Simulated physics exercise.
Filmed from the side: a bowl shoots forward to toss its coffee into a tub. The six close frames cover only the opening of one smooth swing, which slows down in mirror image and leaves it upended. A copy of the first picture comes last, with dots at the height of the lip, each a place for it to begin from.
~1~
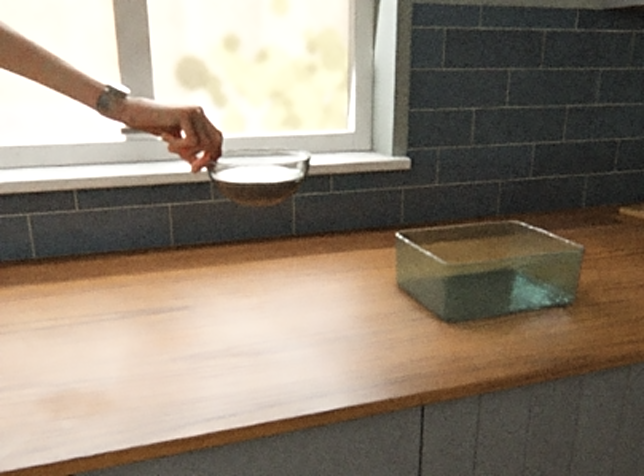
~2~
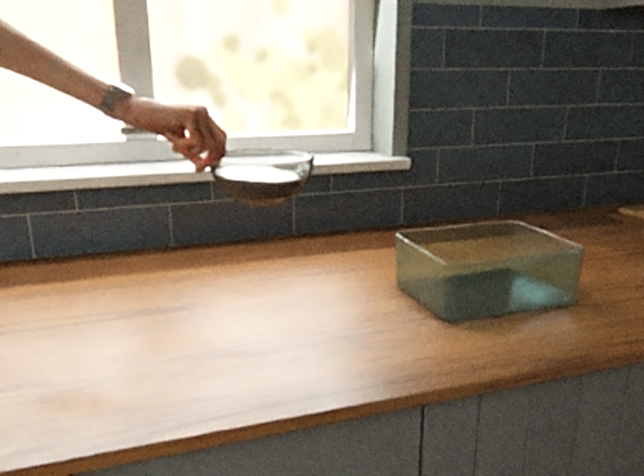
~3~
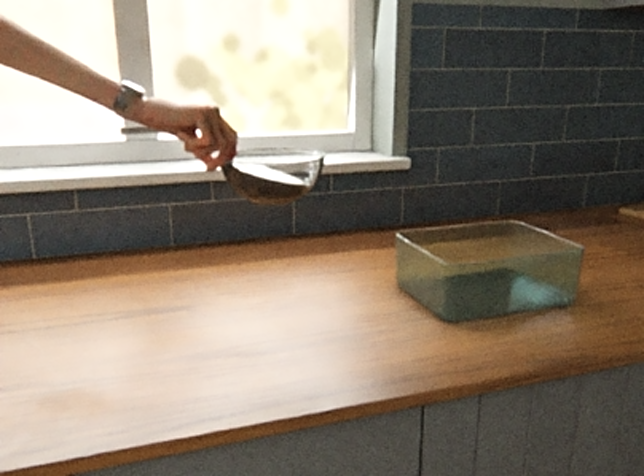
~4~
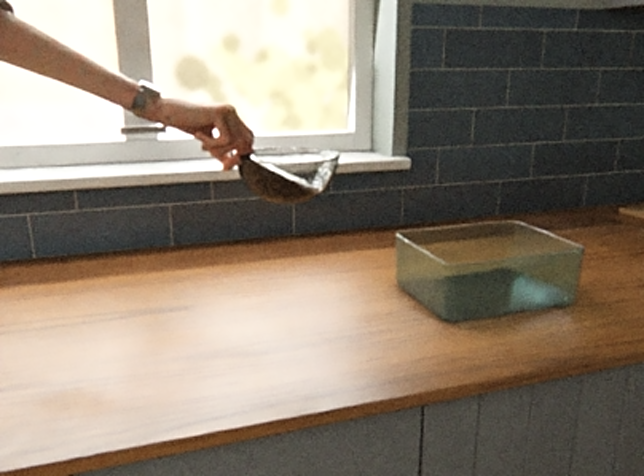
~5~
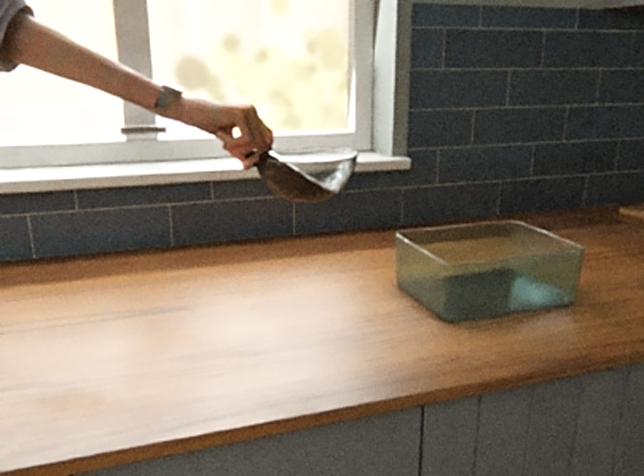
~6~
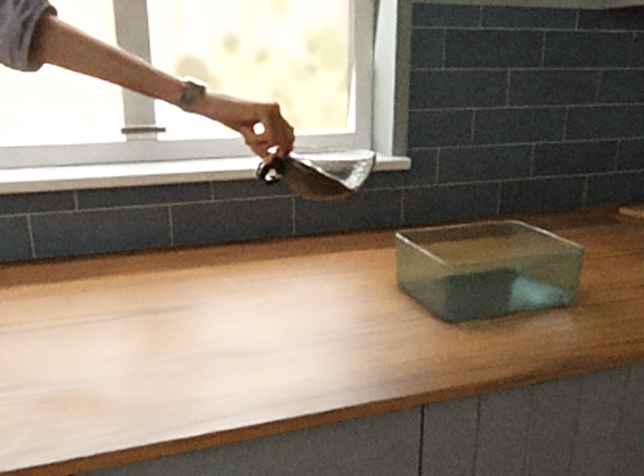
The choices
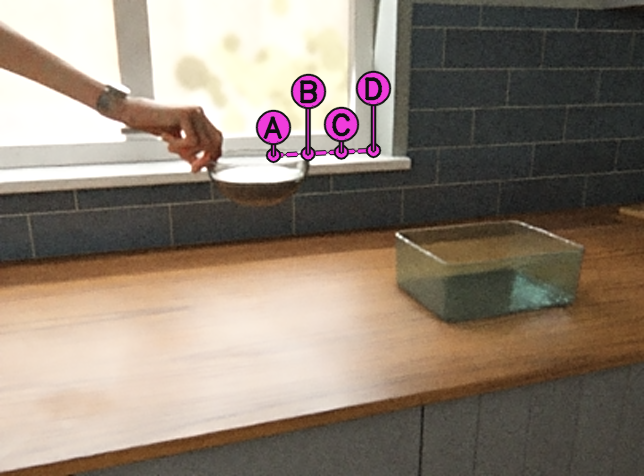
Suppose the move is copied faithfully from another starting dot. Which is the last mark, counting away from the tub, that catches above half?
Go for A.
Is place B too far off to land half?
No.
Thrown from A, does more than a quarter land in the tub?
Yes.
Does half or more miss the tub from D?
No, not at all.
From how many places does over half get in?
All four.
In magenta, A at (273, 155); B at (308, 153); C at (341, 152); D at (373, 150).
With A, about 64 % lands in the tub, 30 % falls short and 5 % goes beside or beyond.
With B, about 78 % lands in the tub, 14 % falls short and 8 % goes beside or beyond.
With C, about 87 % lands in the tub, 9 % falls short and 4 % goes beside or beyond.
With D, about 78 % lands in the tub, 9 % falls short and 13 % goes beside or beyond.
